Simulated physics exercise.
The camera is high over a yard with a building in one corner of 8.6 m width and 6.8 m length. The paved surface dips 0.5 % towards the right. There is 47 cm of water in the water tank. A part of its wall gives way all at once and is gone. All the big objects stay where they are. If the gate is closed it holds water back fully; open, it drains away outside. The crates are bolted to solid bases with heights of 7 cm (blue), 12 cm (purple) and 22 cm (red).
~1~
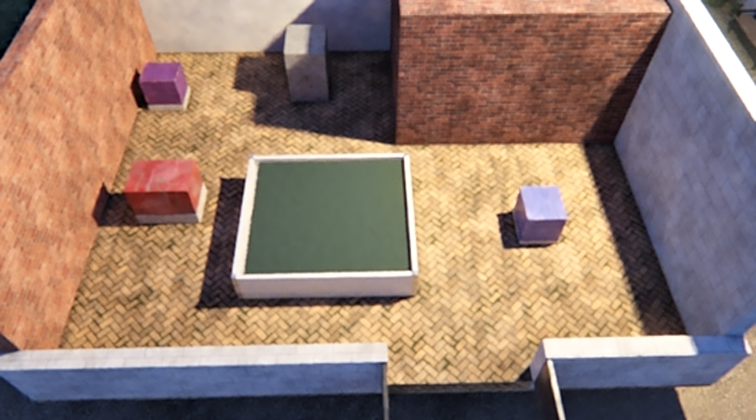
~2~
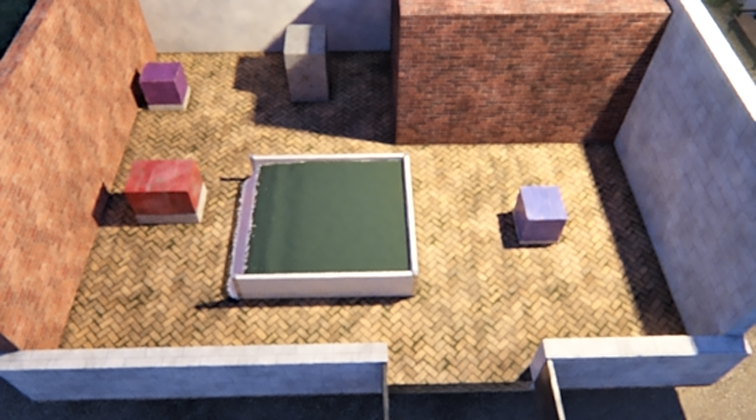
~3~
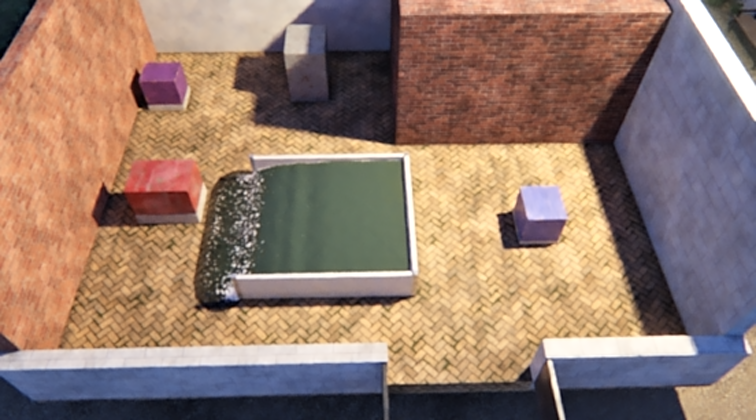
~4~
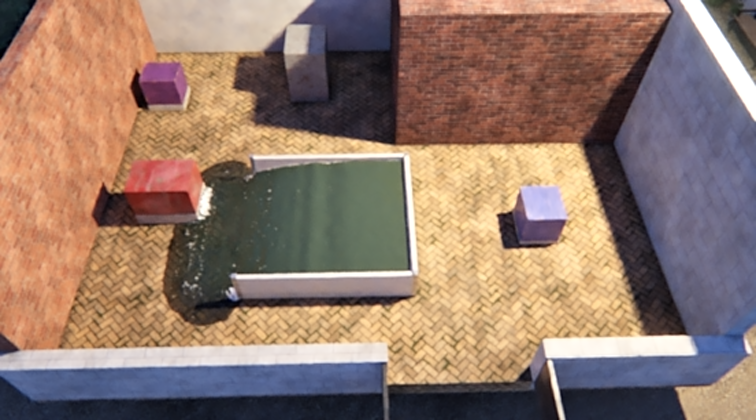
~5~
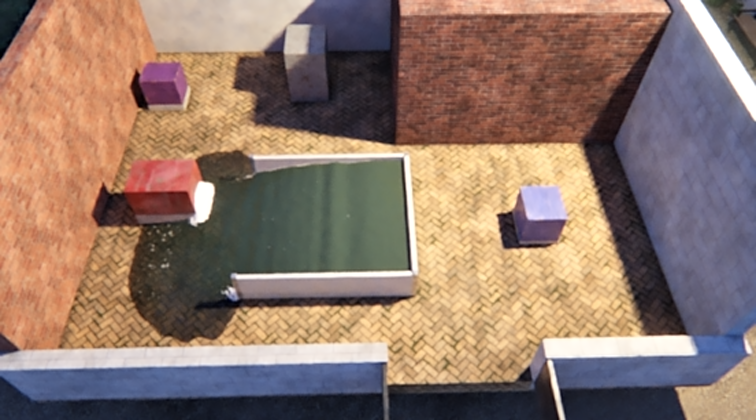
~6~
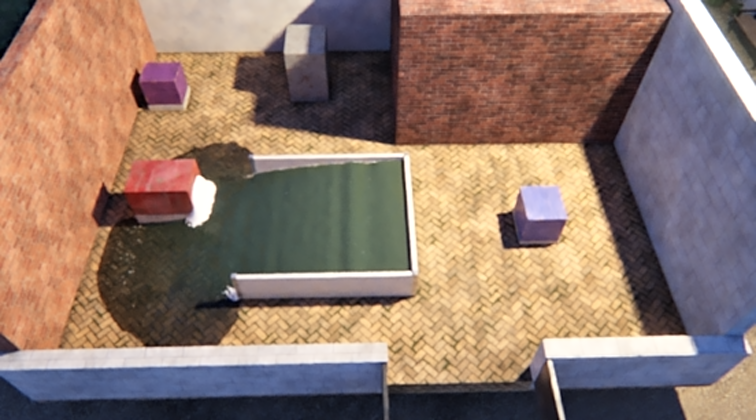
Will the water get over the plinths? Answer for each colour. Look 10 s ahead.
The blue crate stays dry; the purple crate is soaked; the red crate gets wet.
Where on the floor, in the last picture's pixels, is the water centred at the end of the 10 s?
Near (315, 187).
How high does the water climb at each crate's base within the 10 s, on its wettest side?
In cm: Blue 4, purple 22, red 43.
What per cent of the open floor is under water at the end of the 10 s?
Near 95 per cent is wet.
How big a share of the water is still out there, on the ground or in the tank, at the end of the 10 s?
Some 98 per cent remains.
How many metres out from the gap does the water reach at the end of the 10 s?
Some 6.4 m out.
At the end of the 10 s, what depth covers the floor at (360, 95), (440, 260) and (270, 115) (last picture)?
Roughly 7, 0 and 6 cm, in turn.
A moment later water covers 20 % of the floor and is deepest (32 cm) near (207, 208); blue plinth not reached, purple plinth not reached, red plinth reached.
Soon after water covers 30 % of the floor and is deepest (42 cm) near (54, 360); blue plinth not reached, purple plinth reached, red plinth reached.
Next water covers 40 % of the floor and is deepest (28 cm) near (50, 373); blue plinth not reached, purple plinth reached, red plinth reached.
Later on water covers 70 % of the floor and is deepest (15 cm) near (289, 83); blue plinth reached, purple plinth reached, red plinth reached.
At the end water covers 95 % of the floor and is deepest (11 cm) near (376, 172); highest at the blue plinth 4 cm, highest at the purple plinth 22 cm, highest at the red plinth 43 cm.
